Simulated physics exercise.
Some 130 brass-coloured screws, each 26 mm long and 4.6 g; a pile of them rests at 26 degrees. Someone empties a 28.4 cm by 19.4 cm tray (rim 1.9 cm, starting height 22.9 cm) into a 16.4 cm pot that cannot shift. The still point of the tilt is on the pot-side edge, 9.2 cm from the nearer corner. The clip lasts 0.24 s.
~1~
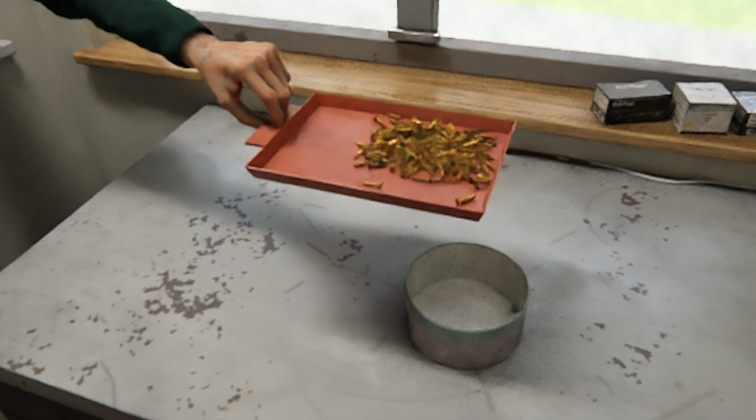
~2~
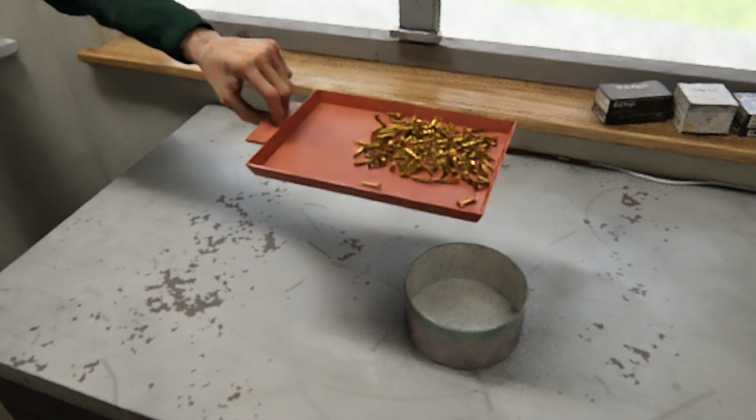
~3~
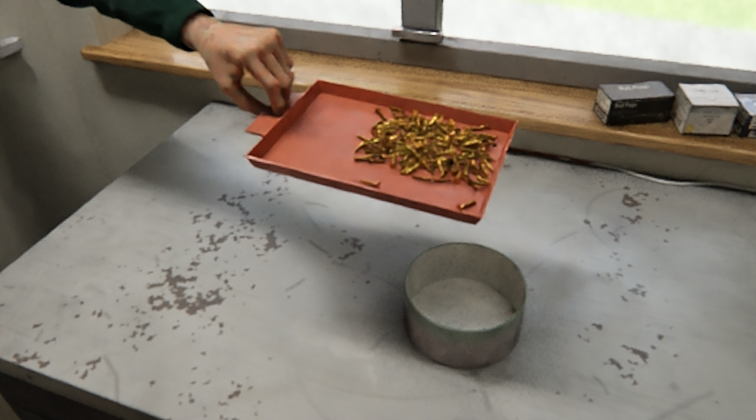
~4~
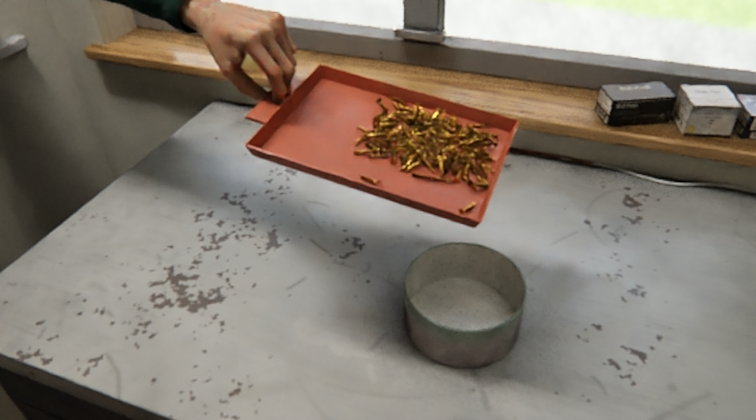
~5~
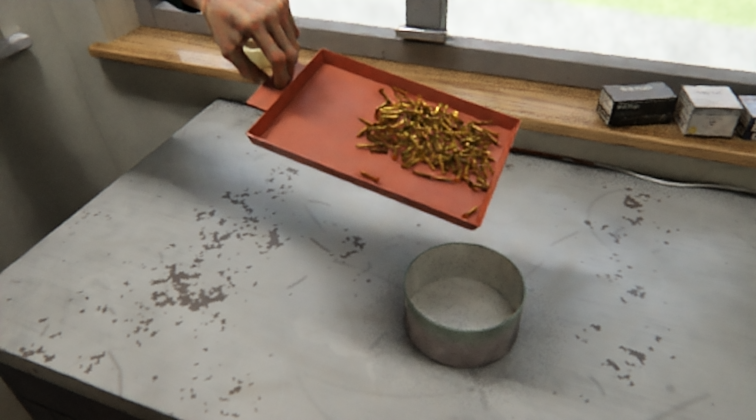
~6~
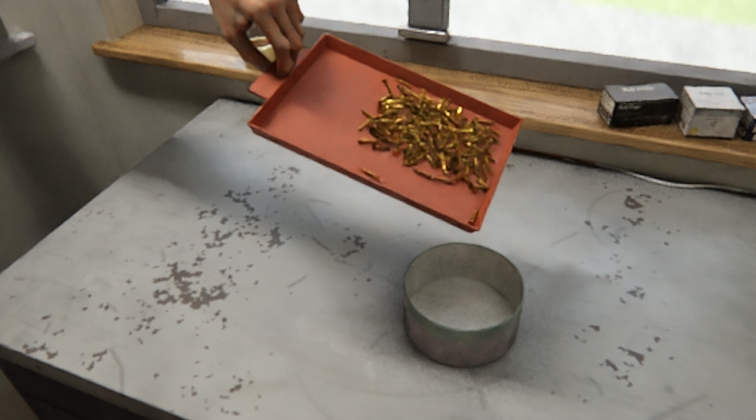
On a worn grey tabletop by a window, a hand gradually tilting a red tray of small brass-coloured pieces above a round metal pot.
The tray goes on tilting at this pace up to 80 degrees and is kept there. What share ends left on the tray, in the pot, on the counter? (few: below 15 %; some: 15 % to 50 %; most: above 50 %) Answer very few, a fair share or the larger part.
Tray: Very few, pot: The larger part, counter: A fair share.
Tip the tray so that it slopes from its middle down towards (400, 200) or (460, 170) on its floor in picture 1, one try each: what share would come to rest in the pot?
About 85 and 30 per cent.
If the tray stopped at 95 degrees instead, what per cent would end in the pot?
In that case some 65 per cent.
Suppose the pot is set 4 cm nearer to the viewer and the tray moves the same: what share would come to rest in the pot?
In that case some 80 per cent.
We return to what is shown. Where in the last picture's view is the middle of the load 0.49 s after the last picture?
Near (488, 206).
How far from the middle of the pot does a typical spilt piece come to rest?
Some 18 cm.
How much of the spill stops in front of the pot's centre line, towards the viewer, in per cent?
Roughly 80 per cent.
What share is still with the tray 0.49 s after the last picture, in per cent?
About 80 per cent.
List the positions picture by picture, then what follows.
In the first frame, tray tilt 0 degrees, front corners at (252, 165) and (479, 208); middle of the pieces at (425, 143); pot at (467, 283).
In the second frame, tray tilt 1 degrees, front corners at (252, 162) and (478, 210); middle of the pieces at (425, 143).
In the third frame, tray tilt 4 degrees, front corners at (252, 155) and (478, 212), lowest corner right front; middle of the pieces at (426, 140).
In the fourth frame, tray tilt 9 degrees, front corners at (252, 144) and (477, 216), lowest corner right front; middle of the pieces at (427, 136).
In the fifth frame, tray tilt 14 degrees, front corners at (253, 132) and (476, 220), lowest corner right front; middle of the pieces at (429, 131).
In the sixth frame, tray tilt 19 degrees, front corners at (255, 122) and (476, 224), lowest corner right front; middle of the pieces at (431, 127); pot at (464, 283).
Then, 0.29 s after the last picture, tilt 49 degrees; the tray holds 100 %, the pot 0 %.
Then, 0.49 s after the last picture, tilt 70 degrees; the tray holds 80 %, the pot 0 %.
Then, 0.80 s after the last picture, tilt 80 degrees; the tray holds 10 %, the pot 55 %.
In the end, tray 0 %, pot 70 %, counter 30 %.
